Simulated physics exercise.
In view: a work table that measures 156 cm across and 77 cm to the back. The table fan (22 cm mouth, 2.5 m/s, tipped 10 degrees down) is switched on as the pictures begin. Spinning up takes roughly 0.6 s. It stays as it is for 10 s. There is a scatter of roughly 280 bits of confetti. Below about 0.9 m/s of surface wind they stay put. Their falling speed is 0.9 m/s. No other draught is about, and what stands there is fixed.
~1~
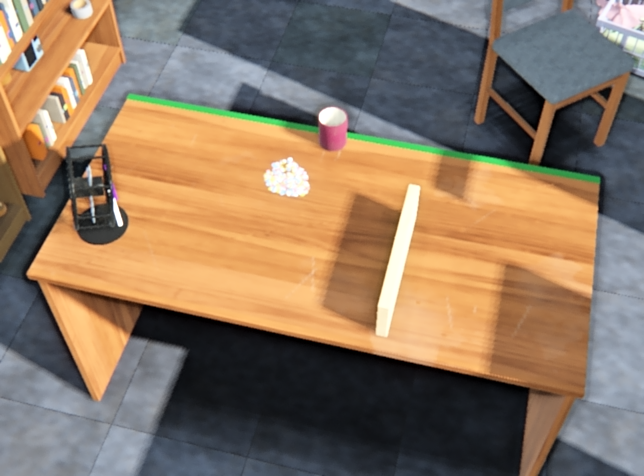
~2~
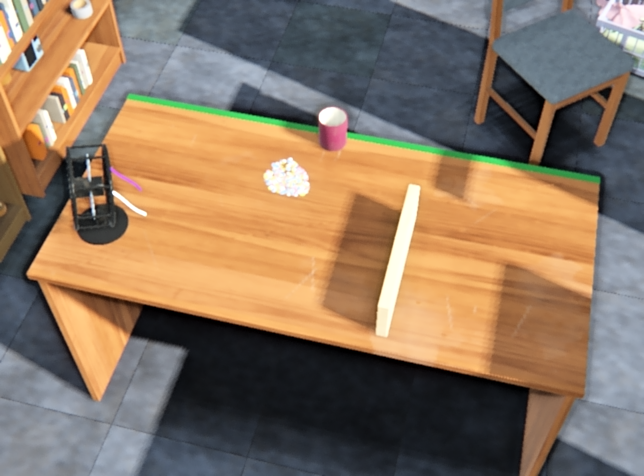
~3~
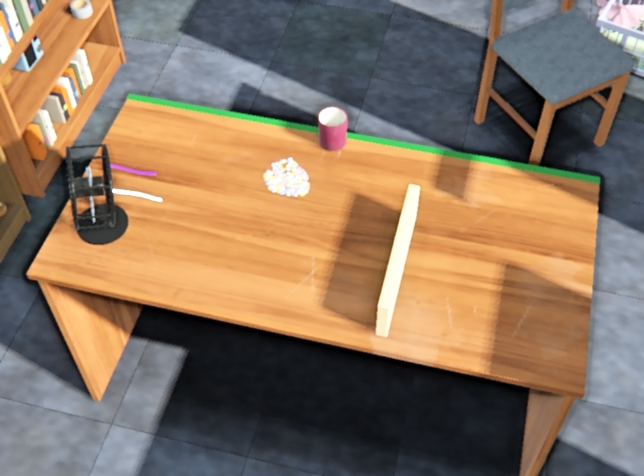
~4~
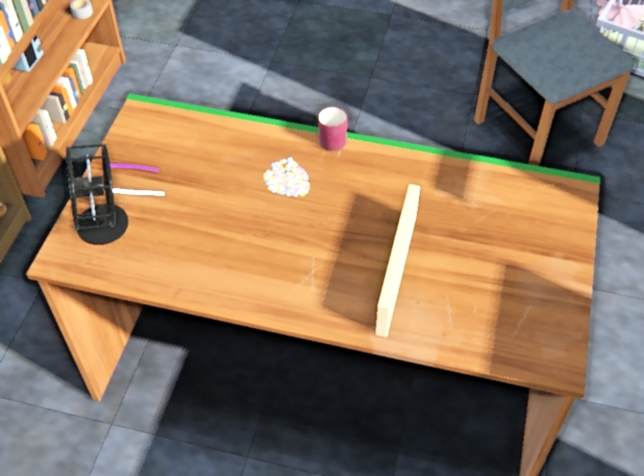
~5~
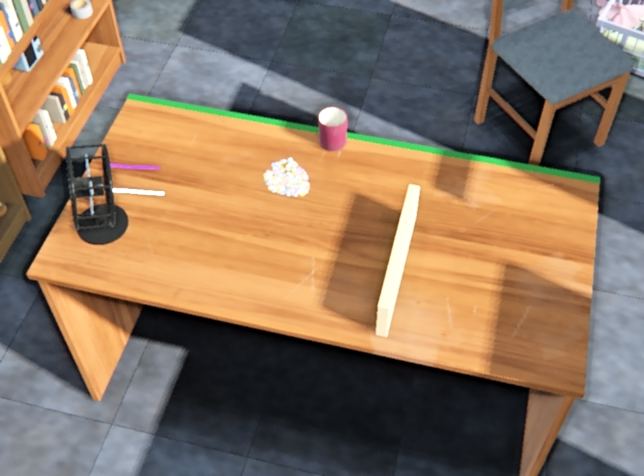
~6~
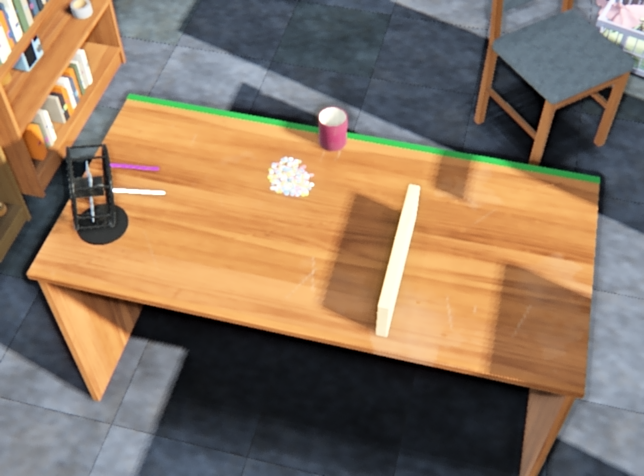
Two ribbons, one magenta and one white, hang from a black table fan at the left of a green-edged wooden table, seen from above in a grey-tiled room. Pale confetti lies mid-table near a maroon mug, with an upright cream board to the right and a bookcase and chair behind. The ribbons lift and stretch rightward, then the confetti shifts very slightly right, while the camera stays still.
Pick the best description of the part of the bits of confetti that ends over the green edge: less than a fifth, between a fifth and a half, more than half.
The share over the green edge is above half.
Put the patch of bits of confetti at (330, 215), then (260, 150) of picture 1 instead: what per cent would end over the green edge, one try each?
In that order: 20 %, 100 %.
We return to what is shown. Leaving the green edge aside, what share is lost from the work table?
Some 3 per cent.
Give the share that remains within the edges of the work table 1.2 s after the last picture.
Near 3 %.
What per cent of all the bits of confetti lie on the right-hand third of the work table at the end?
Near 3 %.
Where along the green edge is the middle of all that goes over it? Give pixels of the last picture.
At about (413, 145).
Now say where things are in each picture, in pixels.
In the first picture, the middle of the bits of confetti is near (288, 180), none has stirred yet and the mouth of the table fan is at (90, 187).
In the second picture, the middle of the bits of confetti is near (288, 180), none has stirred yet and the green edge is centred on (354, 134).
In the third picture, the middle of the bits of confetti is near (288, 180), none has stirred yet, the top of a mug is at (333, 117) and the top of a board is at (400, 243).
In the fourth picture, the middle of the bits of confetti is near (288, 180) and none has stirred yet.
In the fifth picture, the middle of the bits of confetti is near (288, 180) and none has stirred yet.
In the sixth picture, the middle of the bits of confetti is near (291, 178), the farthest in sight from the table fan is at (312, 175) and about 15 % have left their places.
Then, 1.2 s after the last picture, 94 % are over the green edge; 95 % have settled or left.
Then, 2.4 s after the last picture, 94 % are over the green edge; 99 % have settled or left.
Then, 4.7 s after the last picture, 94 % are over the green edge; 100 % have settled or left.
Then, 9.2 s after the last picture, at the end, 94 % are over the green edge.
